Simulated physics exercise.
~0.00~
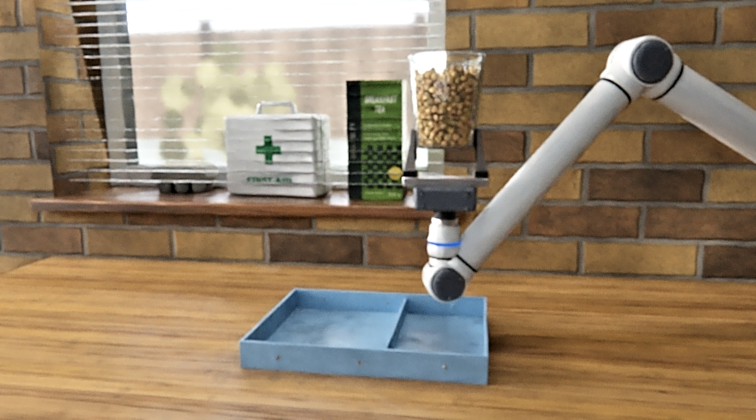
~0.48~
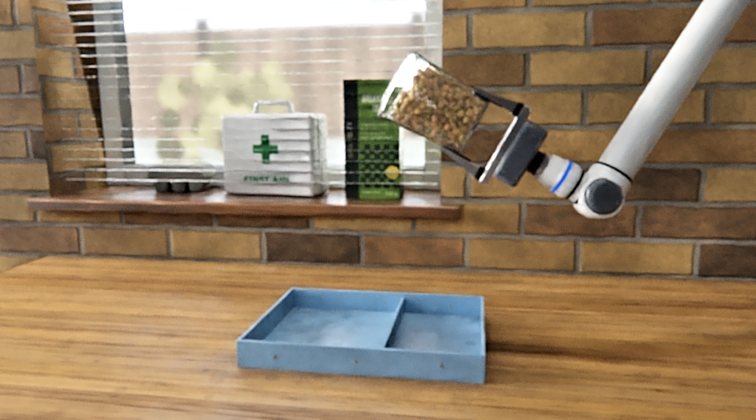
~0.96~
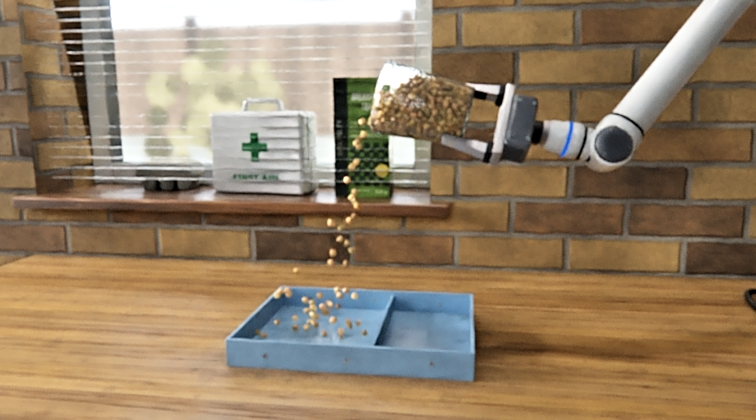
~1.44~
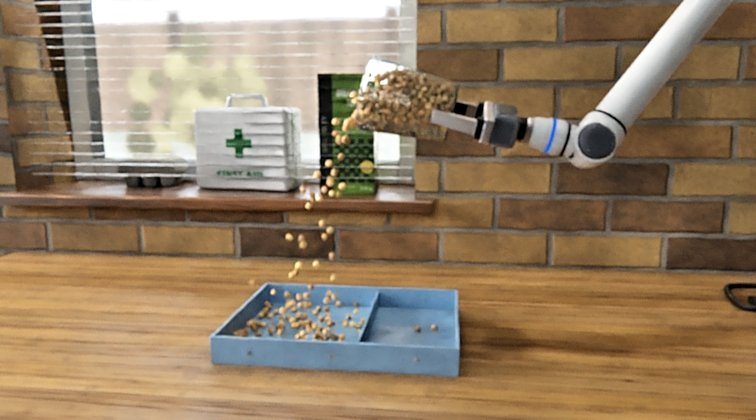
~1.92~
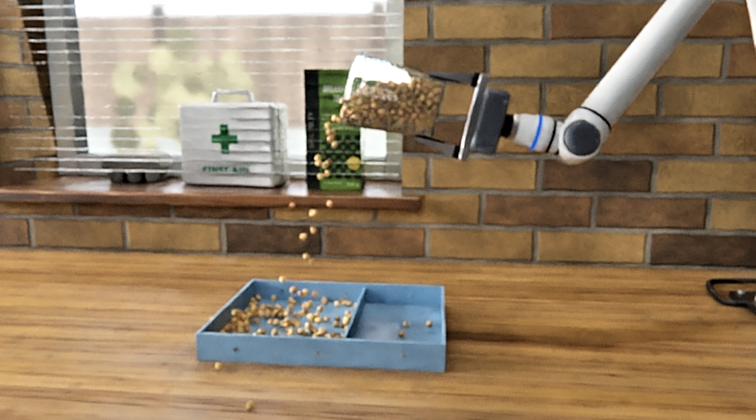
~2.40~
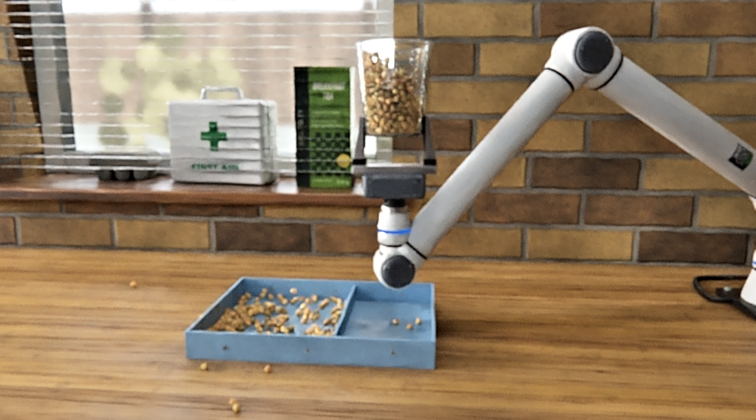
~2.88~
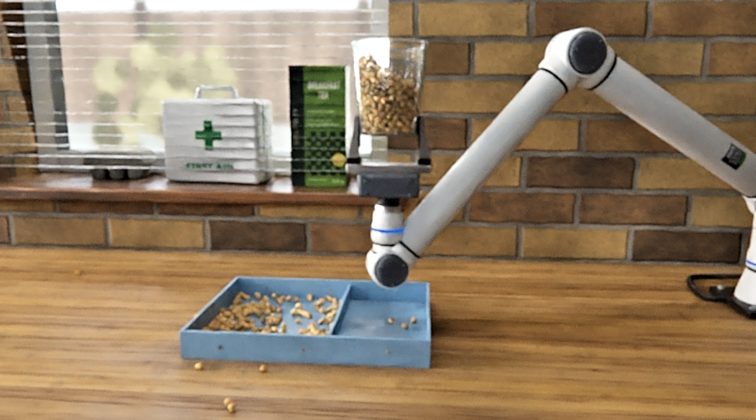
On a wooden table before a brick wall and a window with blinds, a robot arm holds a clear cup of dried chickpeas upright above a blue tray split in two. The arm lifts and tips the cup to the left, and chickpeas begin to stream from its rim into the tray's left part. They keep falling and scattering, with a few landing in the right part and some on the table. The arm then swings the cup upright again, still holding most of the chickpeas. At the end, the spilled ones lie still, mostly in the left part.
